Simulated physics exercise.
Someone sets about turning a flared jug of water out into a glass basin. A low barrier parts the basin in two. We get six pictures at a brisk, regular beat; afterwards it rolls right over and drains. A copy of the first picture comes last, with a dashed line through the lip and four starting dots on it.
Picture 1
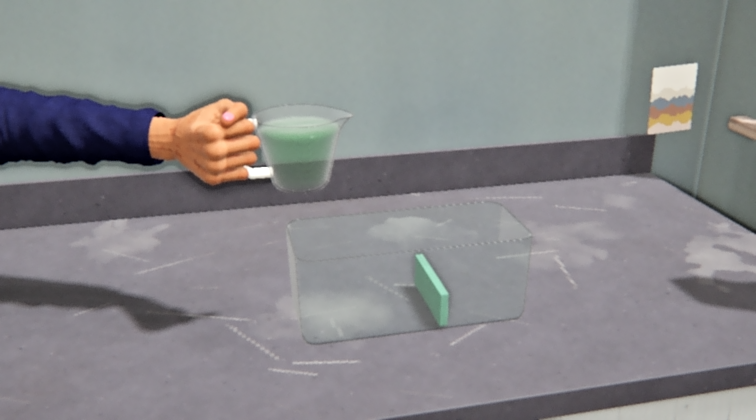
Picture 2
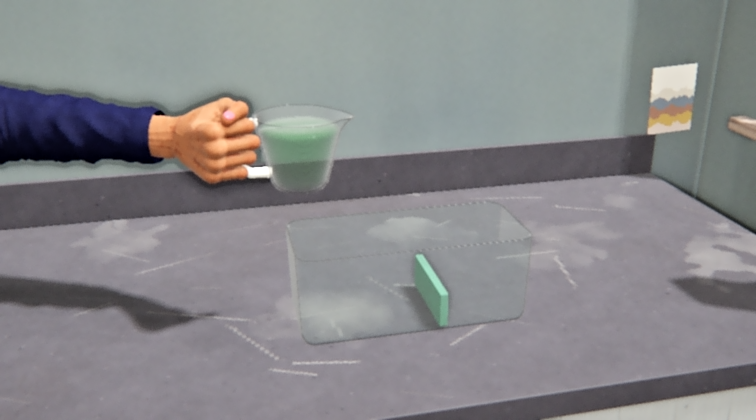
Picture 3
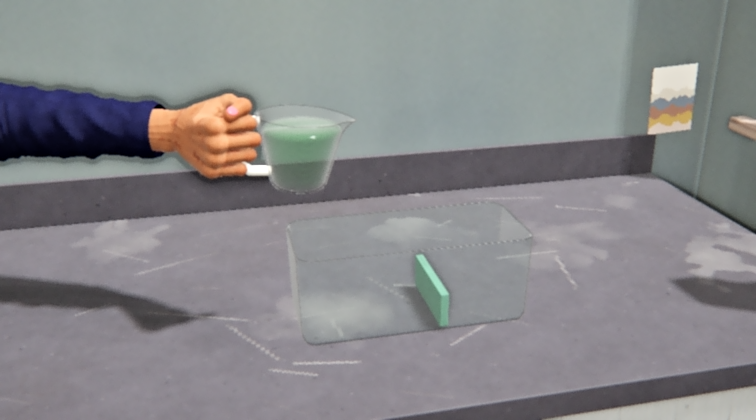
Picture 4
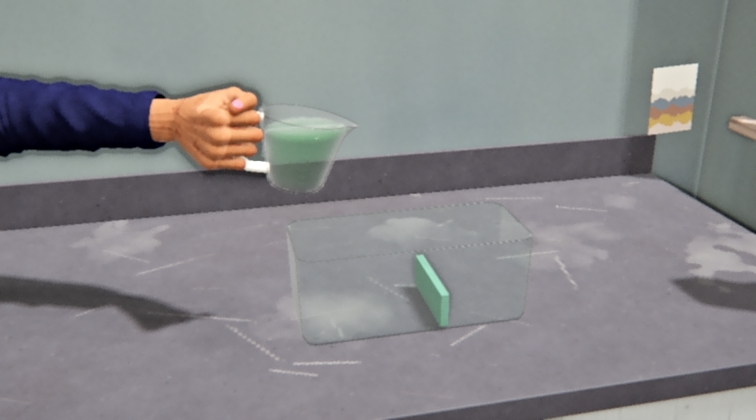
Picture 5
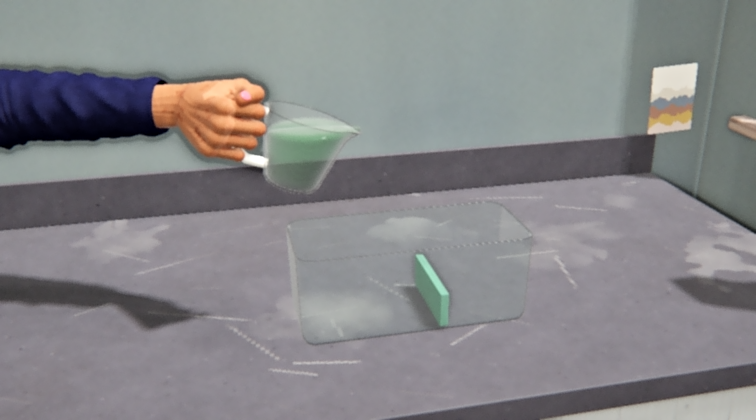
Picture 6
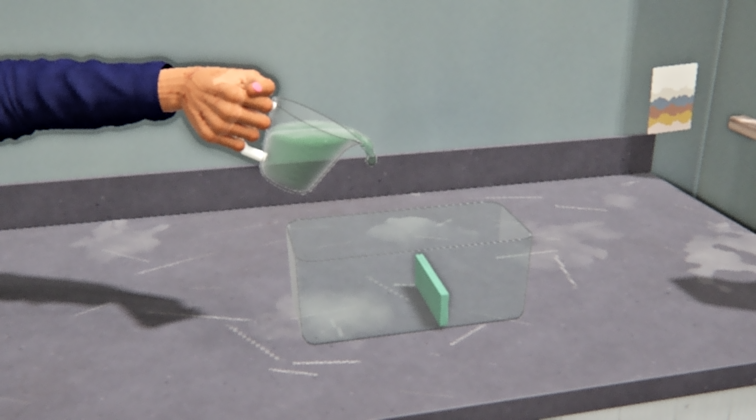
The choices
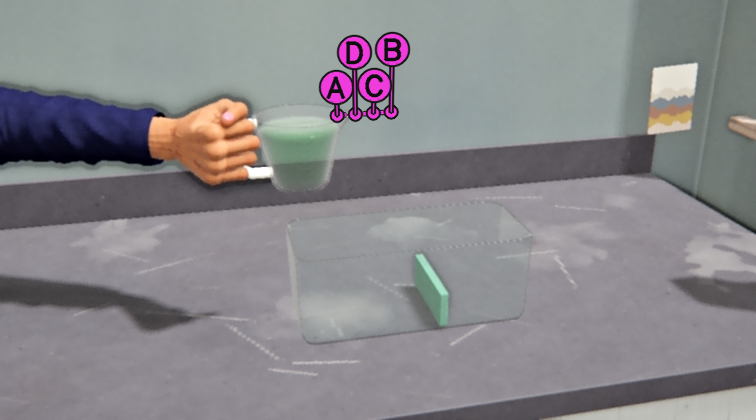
A hand in a dark blue sleeve tilting a clear jug rightward above a divided glass basin, greenish water starting over its lip.
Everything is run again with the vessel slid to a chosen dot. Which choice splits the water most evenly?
Choose B.
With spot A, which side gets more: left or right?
More ends on the left.
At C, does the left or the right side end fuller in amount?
The left one.
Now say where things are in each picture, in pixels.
The first picture shows upright, lip at (353, 114); basin from (302, 342) to (523, 314); top of the wall at (431, 273); nothing has left yet.
The second picture shows upright, lip at (353, 115); nothing has left yet.
The third picture shows tipped about 5°, lip at (355, 119); nothing has left yet.
The fourth picture shows tipped about 11°, lip at (358, 125); nothing has left yet.
The fifth picture shows tipped about 18°, lip at (360, 132); nothing has left yet.
The sixth picture shows tipped about 28°, lip at (362, 142); water is over the lip, down to (371, 162).
In magenta, A at (337, 115); B at (391, 111); C at (373, 113); D at (355, 114).
With A, about 96 % ends left of the wall and 3 % right of it.
With B, about 49 % ends left of the wall and 50 % right of it.
With C, about 85 % ends left of the wall and 13 % right of it.
With D, about 96 % ends left of the wall and 2 % right of it.
